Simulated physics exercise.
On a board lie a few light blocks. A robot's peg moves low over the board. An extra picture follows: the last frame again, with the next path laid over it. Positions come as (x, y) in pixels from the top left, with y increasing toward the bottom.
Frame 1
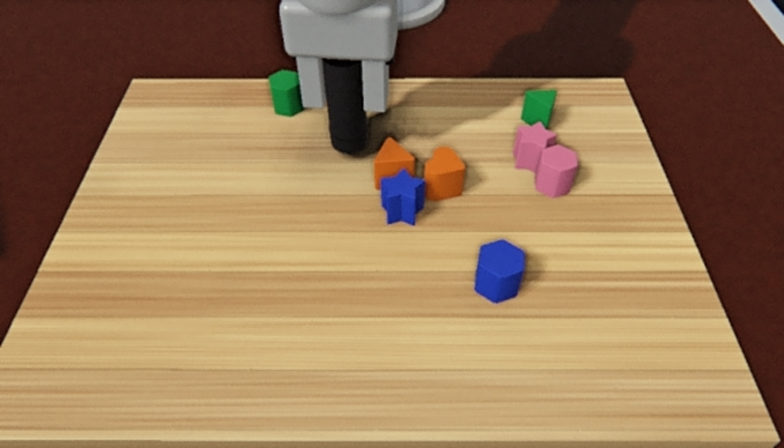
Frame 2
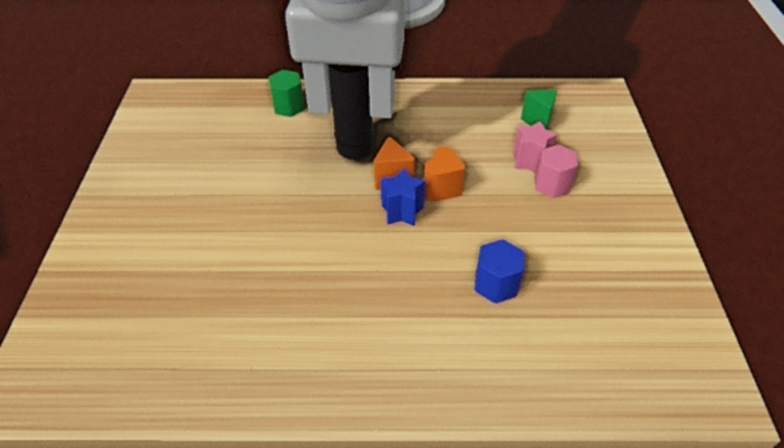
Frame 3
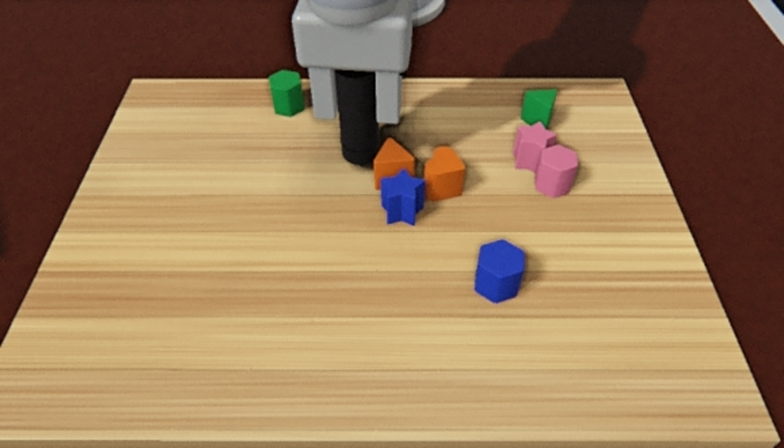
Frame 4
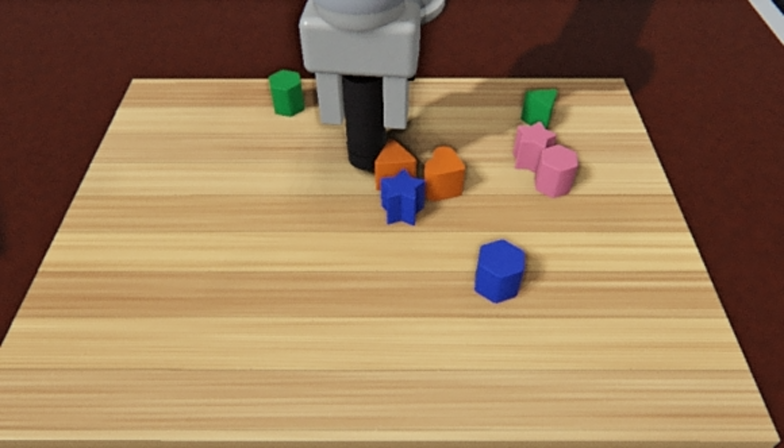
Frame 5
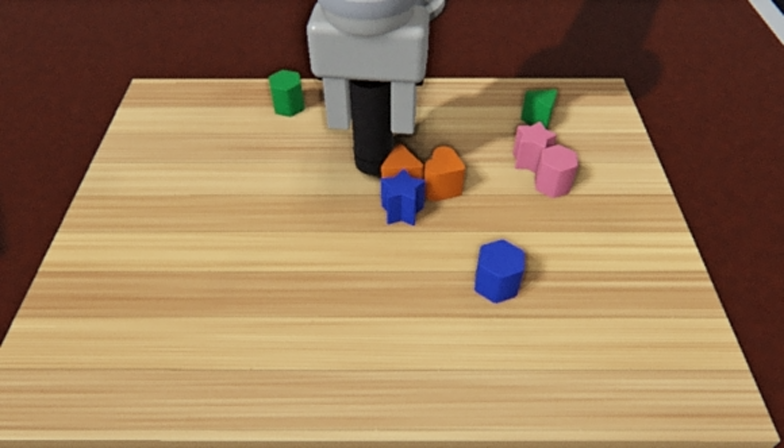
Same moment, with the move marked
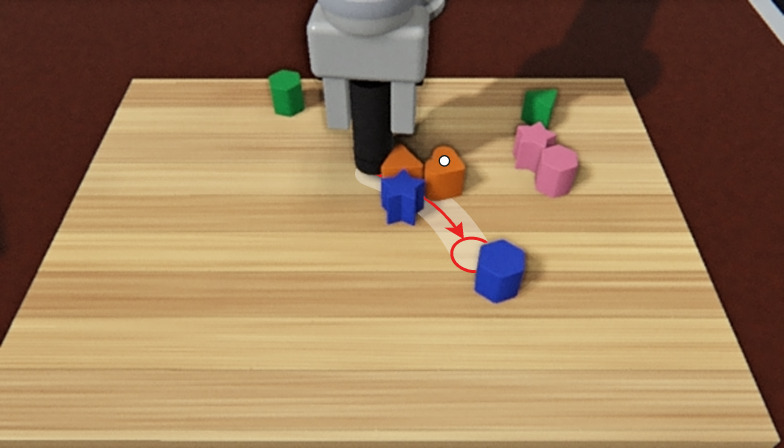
A robot's black peg moves down and right, slightly nudging the orange three-sided block.
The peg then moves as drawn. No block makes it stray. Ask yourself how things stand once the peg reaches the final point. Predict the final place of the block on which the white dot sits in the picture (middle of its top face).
Pixel (472, 165).
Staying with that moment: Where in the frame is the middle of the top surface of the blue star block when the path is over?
The centre of its top will be at (412, 200).
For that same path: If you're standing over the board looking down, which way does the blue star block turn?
Verdict: Clockwise.
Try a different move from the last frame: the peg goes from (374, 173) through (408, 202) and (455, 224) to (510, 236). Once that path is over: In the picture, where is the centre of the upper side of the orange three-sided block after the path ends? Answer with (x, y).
Close to (553, 219).
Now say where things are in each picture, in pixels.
Lower end of the peg at (349, 143), tops of blocks, orange three-sided block at (393, 152), blue star block at (402, 184), orange heart-shaped block at (444, 161), blue hexagon at (502, 257), in the first picture.
Peg at (355, 148), blocks as before, in the second picture.
Peg at (361, 154), blocks as before, in the third picture.
Peg at (367, 159), orange three-sided block at (394, 153), in the fourth picture.
Peg at (374, 163), orange three-sided block at (401, 158), blue star block at (402, 184), orange heart-shaped block at (444, 161), blue hexagon at (502, 257), in the fifth picture.
The drawn path runs from (374, 173) by way of (414, 191) and (448, 219) to (473, 254); the dot is on the orange heart-shaped block.
On the path given first. One third of the way, peg at (415, 182); orange three-sided block at (444, 178); blue star block at (408, 195), turned 60° clockwise; orange heart-shaped block at (465, 165), turned 50° anticlockwise.
Two thirds of the way, peg at (449, 209); orange three-sided block at (484, 204); blue star block at (412, 200), turned 95° clockwise; orange heart-shaped block at (472, 165), turned 70° anticlockwise.
At the end, peg at (475, 245); orange three-sided block at (515, 223), turned 20° anticlockwise; blue star block at (412, 200), turned 95° clockwise; orange heart-shaped block at (472, 165), turned 70° anticlockwise; blue hexagon not moved.
